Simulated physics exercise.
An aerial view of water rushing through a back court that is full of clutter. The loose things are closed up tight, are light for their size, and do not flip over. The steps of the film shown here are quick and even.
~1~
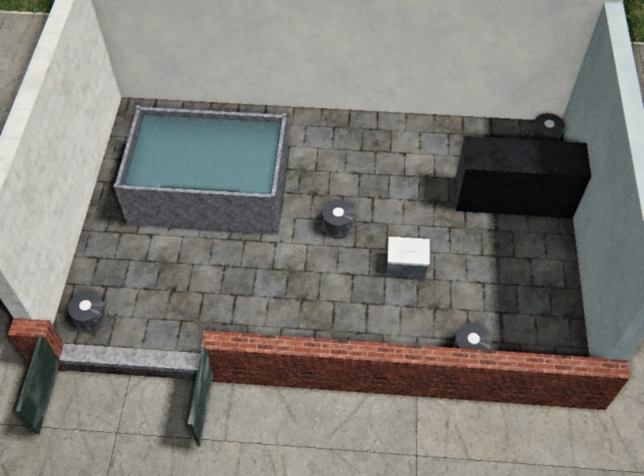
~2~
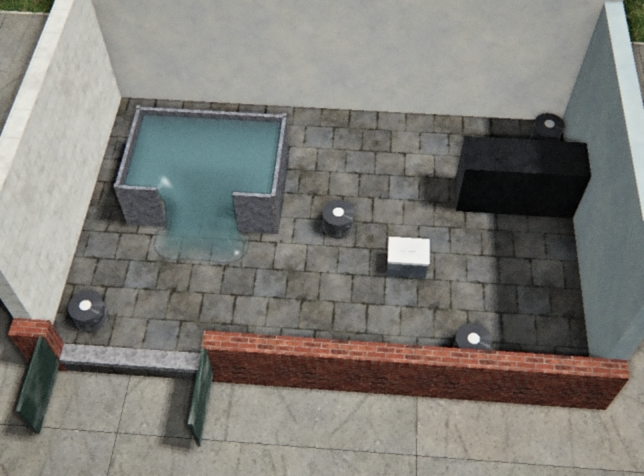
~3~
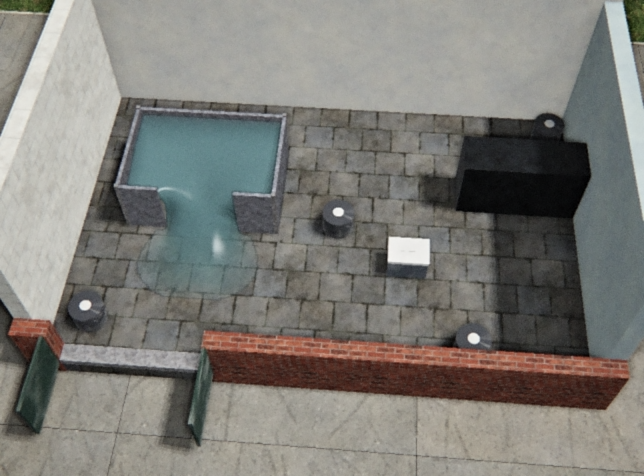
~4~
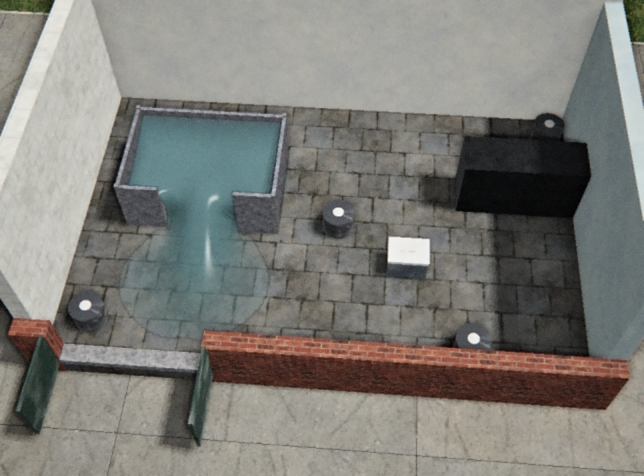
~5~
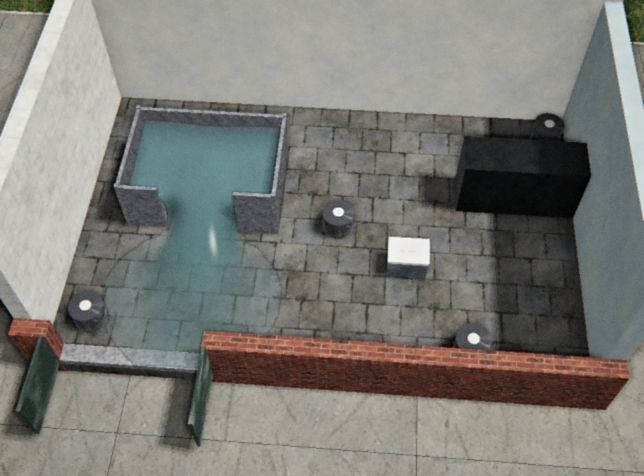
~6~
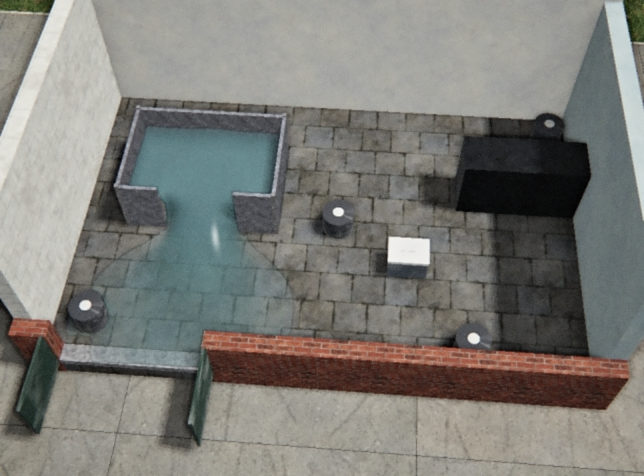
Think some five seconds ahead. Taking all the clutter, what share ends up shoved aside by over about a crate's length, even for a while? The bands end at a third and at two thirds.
Looks to me like between one and two in three get shifted a long way.
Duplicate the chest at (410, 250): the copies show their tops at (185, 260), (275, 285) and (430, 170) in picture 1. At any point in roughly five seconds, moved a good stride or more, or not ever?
Copy one: Slides well clear; copy two: Slides well clear; copy three: Barely shifts.
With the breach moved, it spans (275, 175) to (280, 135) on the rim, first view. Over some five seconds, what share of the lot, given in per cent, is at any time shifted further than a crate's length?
I make it 80 per cent.
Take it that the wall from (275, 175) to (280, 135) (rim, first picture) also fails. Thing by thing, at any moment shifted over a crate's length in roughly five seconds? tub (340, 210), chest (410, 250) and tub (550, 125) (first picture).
The first: Went past that; the second: Went past that; the third: Went past that.
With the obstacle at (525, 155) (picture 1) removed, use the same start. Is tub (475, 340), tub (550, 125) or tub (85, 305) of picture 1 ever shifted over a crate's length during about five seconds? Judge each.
Went the distance, fell short and went the distance.
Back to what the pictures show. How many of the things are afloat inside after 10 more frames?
Total: 1.
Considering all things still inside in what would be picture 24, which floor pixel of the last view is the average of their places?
The average lies close to (460, 232).
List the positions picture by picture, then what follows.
In the first frame, a tub at (85, 306), on the bottom; a tub at (338, 212) rests on the ground; 0 of 5 have shifted.
In the second frame, a tub at (85, 306) rests on the ground; a tub at (338, 212), on the bottom; 0 of 5 have shifted.
In the third frame, a tub at (85, 306), on the bottom; a tub at (338, 212), on the bottom; 0 of 5 have shifted.
In the fourth frame, a tub at (85, 306) rests on the ground; a tub at (338, 212) rests on the ground; 0 of 5 have shifted.
In the fifth frame, a tub at (85, 306), on the bottom; a tub at (338, 212), on the bottom; 0 of 5 have shifted.
In the sixth frame, a tub at (85, 306), on the bottom; a tub at (338, 212) rests on the ground; 0 of 5 have shifted.
A moment on, 0 of 5 are well off their spots; 0 afloat.
Next, 0 of 5 are well off their spots; 1 afloat.
Later, 2 of 5 are well off their spots; 0 afloat.
In the end, 2 of 5 are well off their spots, and 2 have been at some point; 0 afloat.
